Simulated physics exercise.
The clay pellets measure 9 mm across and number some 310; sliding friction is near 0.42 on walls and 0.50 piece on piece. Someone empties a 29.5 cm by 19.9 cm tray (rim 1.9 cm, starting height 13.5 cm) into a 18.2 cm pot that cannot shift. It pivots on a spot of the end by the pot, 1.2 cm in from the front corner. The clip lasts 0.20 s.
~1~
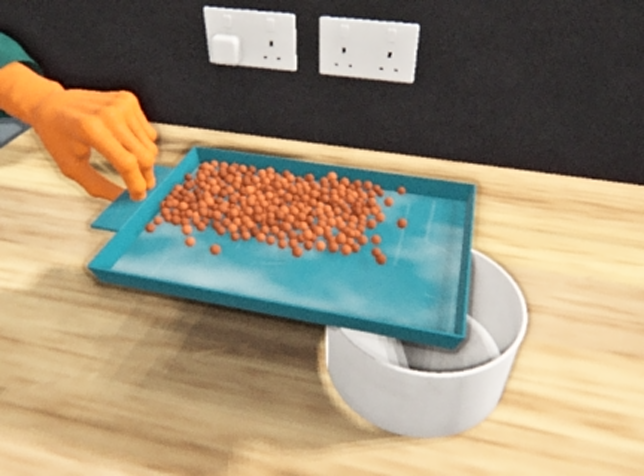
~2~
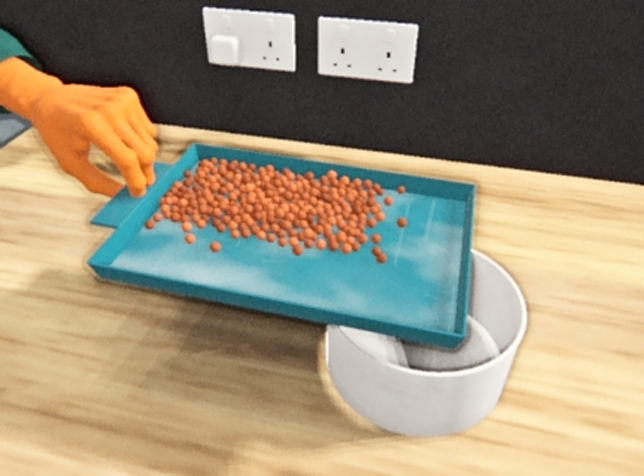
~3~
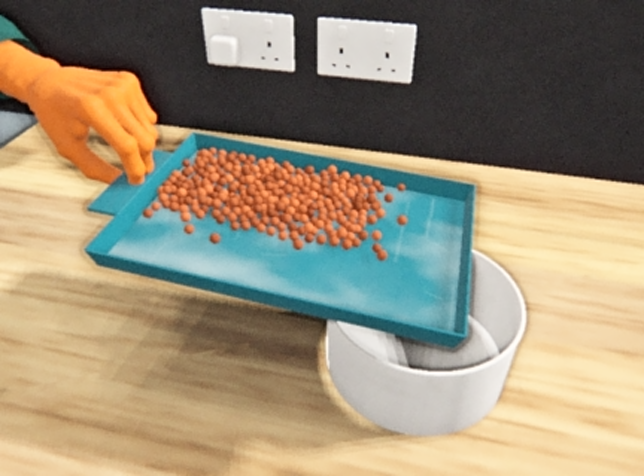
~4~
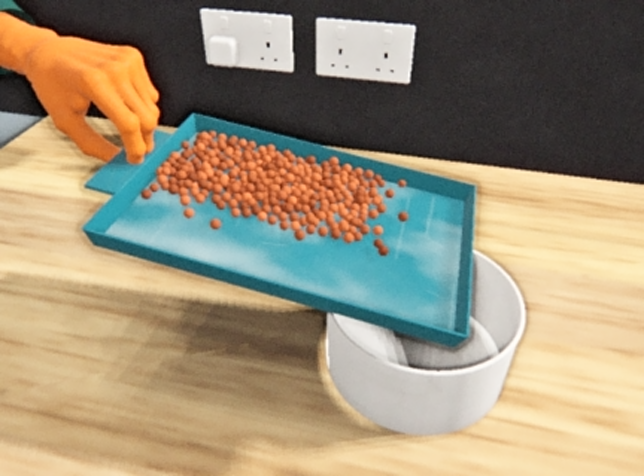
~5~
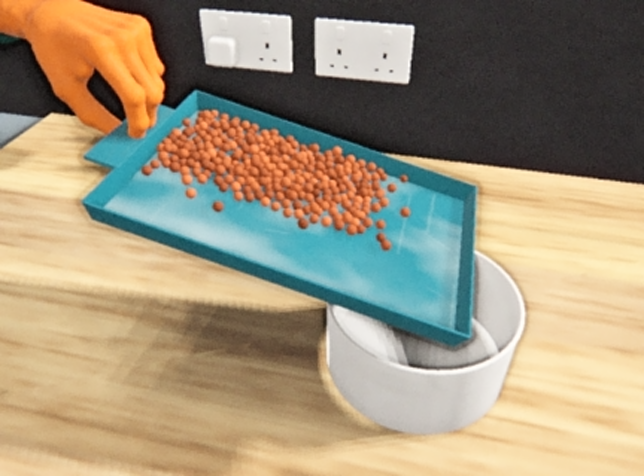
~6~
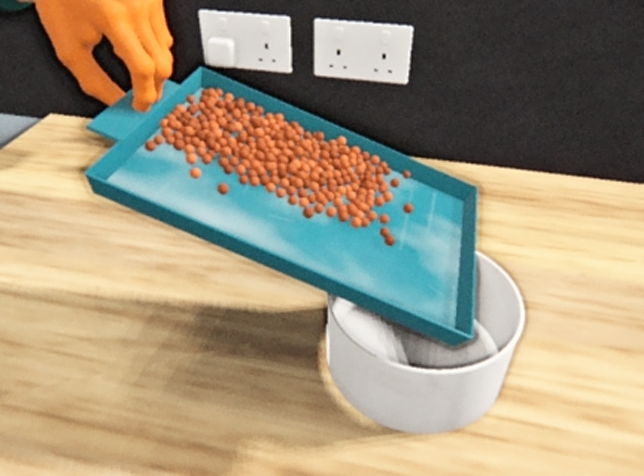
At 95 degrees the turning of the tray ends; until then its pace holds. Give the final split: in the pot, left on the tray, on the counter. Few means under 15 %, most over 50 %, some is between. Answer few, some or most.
Pot: Some, tray: Few, counter: Most.
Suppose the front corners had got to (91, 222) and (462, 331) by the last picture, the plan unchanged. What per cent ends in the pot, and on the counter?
Pot 0, counter 100.
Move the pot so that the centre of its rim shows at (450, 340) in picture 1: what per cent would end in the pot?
Some 35 per cent.
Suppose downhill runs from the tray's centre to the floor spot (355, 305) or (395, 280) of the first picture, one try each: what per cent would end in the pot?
About 0 and 0 per cent.
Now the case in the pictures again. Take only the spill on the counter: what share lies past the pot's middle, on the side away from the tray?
Some 100 per cent.
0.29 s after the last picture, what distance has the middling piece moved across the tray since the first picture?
Roughly 7 cm.
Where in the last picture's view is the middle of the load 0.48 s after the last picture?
Around (504, 247).
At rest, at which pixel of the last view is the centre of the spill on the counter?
At about (587, 357).
Then, 0.29 s after the last picture, tilt 57 degrees; the tray holds 100 %, the pot 0 %.
Then, 0.48 s after the last picture, tilt 82 degrees; the tray holds 60 %, the pot 5 %.
Then, 0.79 s after the last picture, tilt 95 degrees; the tray holds 5 %, the pot 25 %.
In the end, pot 25 %, tray 0 %, counter 75 %.
